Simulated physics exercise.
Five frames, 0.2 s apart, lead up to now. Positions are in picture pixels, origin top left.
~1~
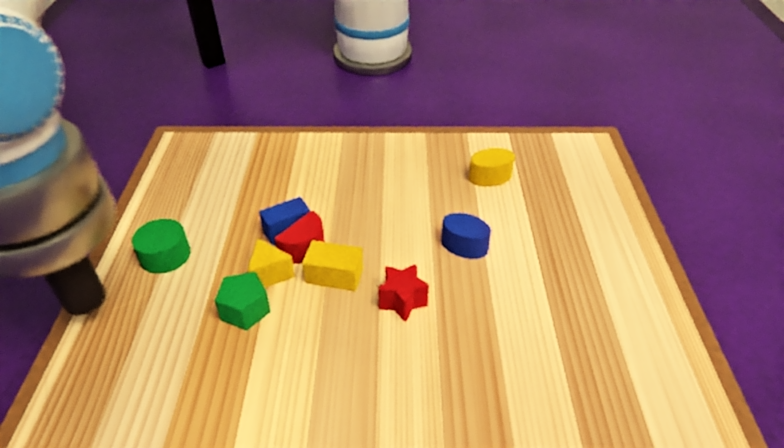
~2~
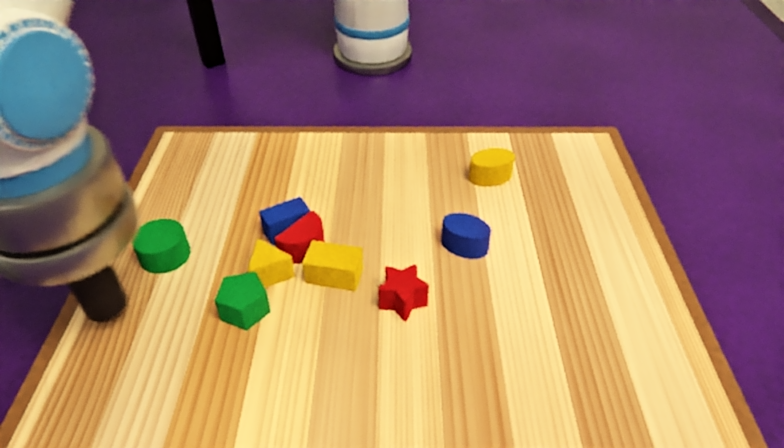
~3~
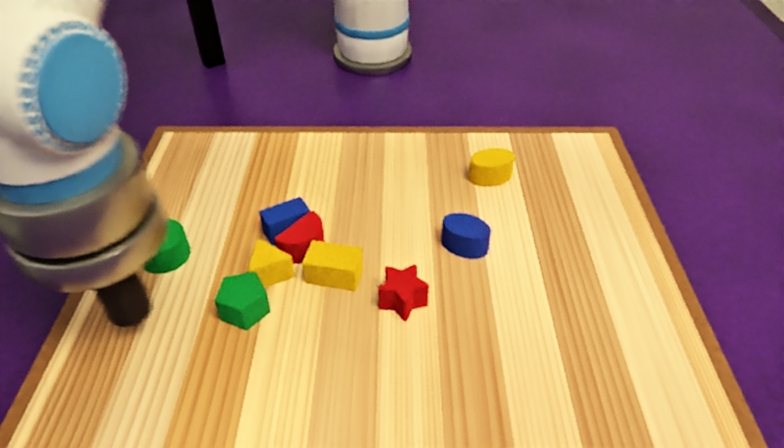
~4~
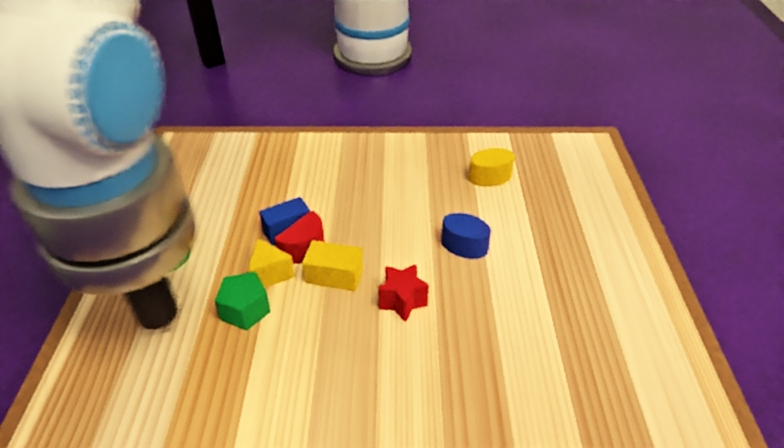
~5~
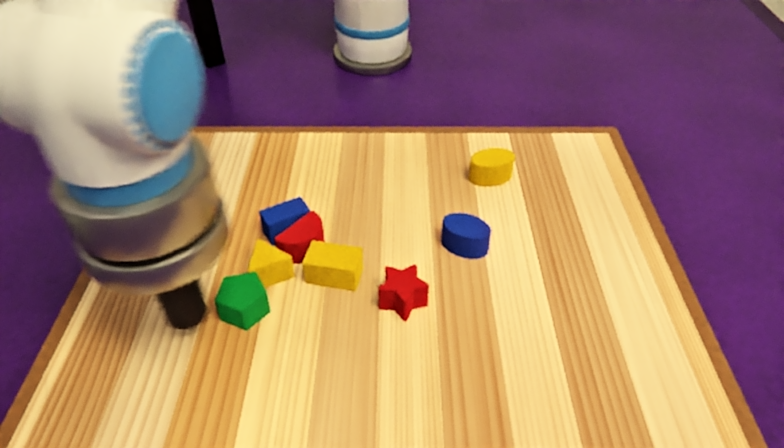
The footage shows a robotic arm with a dark tip moving steadily right along the left side of a striped wooden board, passing in front of a green cylinder and nearing a green pentagon, while the colored blocks stay still.
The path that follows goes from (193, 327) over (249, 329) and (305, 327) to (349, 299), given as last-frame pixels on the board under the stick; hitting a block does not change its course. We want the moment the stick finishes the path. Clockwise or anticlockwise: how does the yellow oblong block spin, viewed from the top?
Top view: Clockwise.
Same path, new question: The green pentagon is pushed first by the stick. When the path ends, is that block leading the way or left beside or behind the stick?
The stick will have lost it.
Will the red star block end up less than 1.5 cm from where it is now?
Going by the path, yes.
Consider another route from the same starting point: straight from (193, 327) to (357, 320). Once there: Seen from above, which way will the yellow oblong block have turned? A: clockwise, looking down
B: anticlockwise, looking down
Choice A: Clockwise, looking down.
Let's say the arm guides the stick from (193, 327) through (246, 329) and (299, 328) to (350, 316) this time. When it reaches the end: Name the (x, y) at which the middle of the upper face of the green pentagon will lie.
It should be at (297, 274) by then.
What follows on the original path. One third of the way, stick (245, 315); green pentagon (275, 281), turned 50° anticlockwise.
Two thirds of the way, stick (304, 313); green pentagon (296, 274), turned 105° anticlockwise.
At the end, stick (348, 285); green pentagon (303, 269), turned 140° anticlockwise; yellow oblong block (336, 244), turned 20° clockwise; red star block unmoved.
